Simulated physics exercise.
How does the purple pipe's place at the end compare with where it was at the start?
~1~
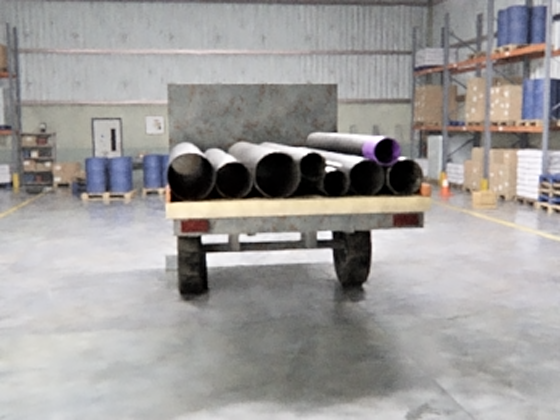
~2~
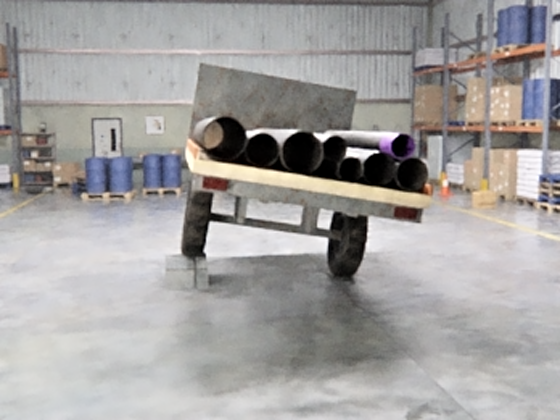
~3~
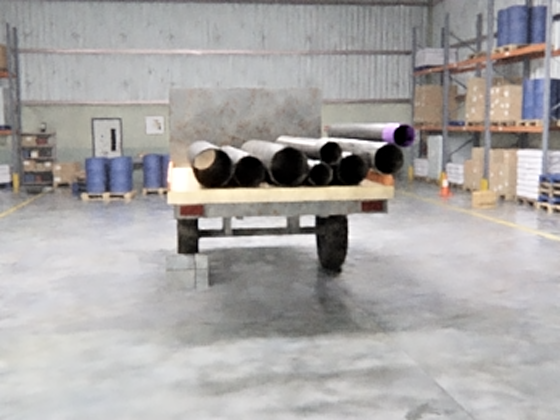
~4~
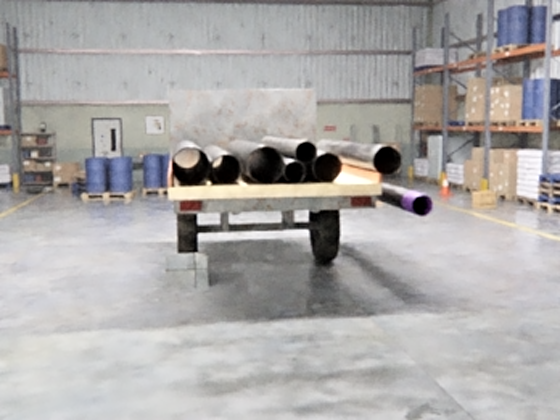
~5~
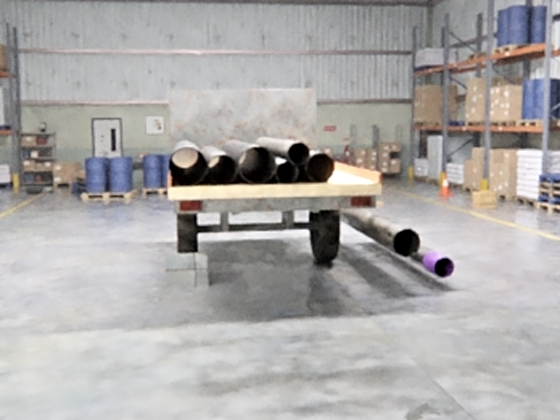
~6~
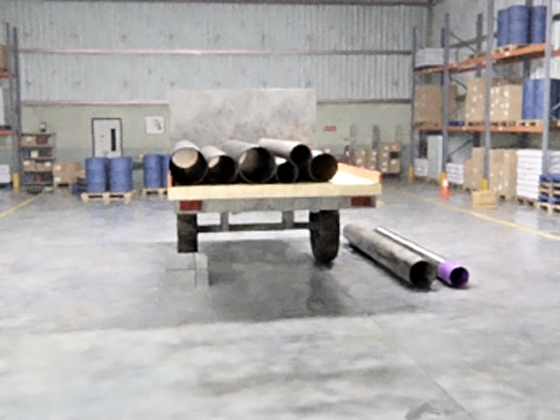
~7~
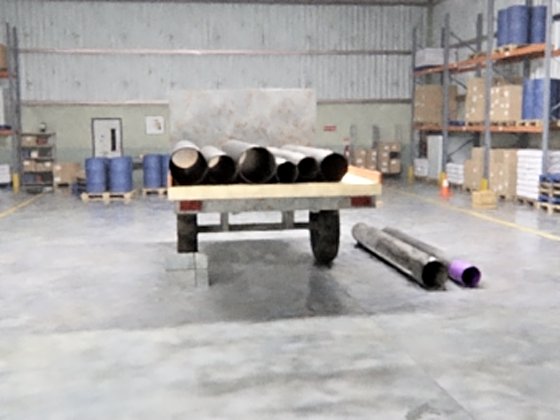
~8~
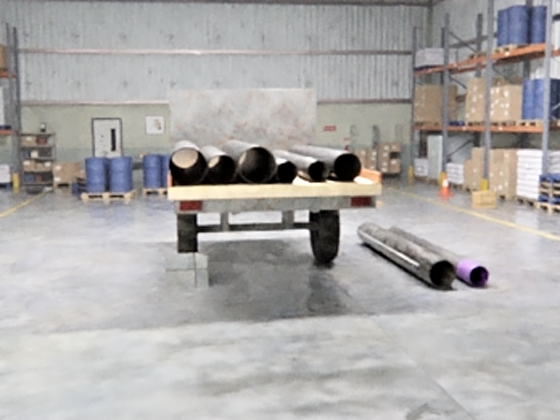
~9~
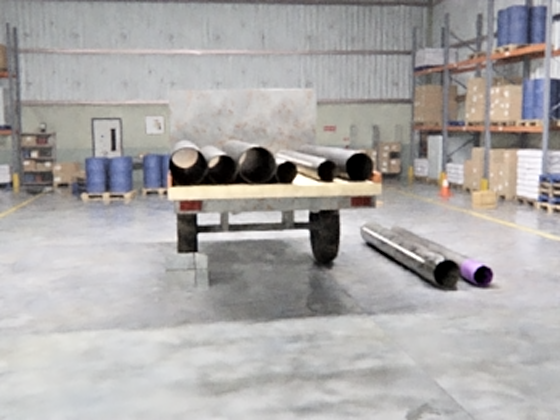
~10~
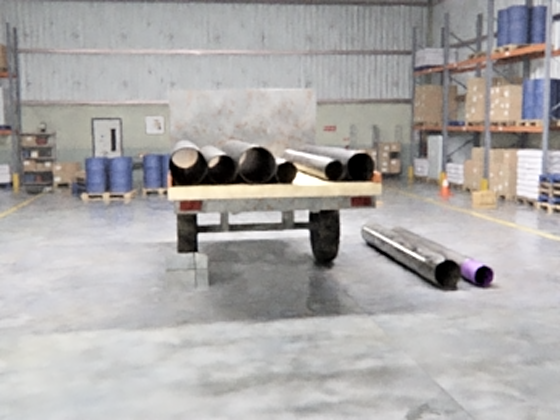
At the start the purple pipe is on the right side of the load on the trailer. By the end it is lying on the floor to the right of the trailer, beside another fallen pipe.
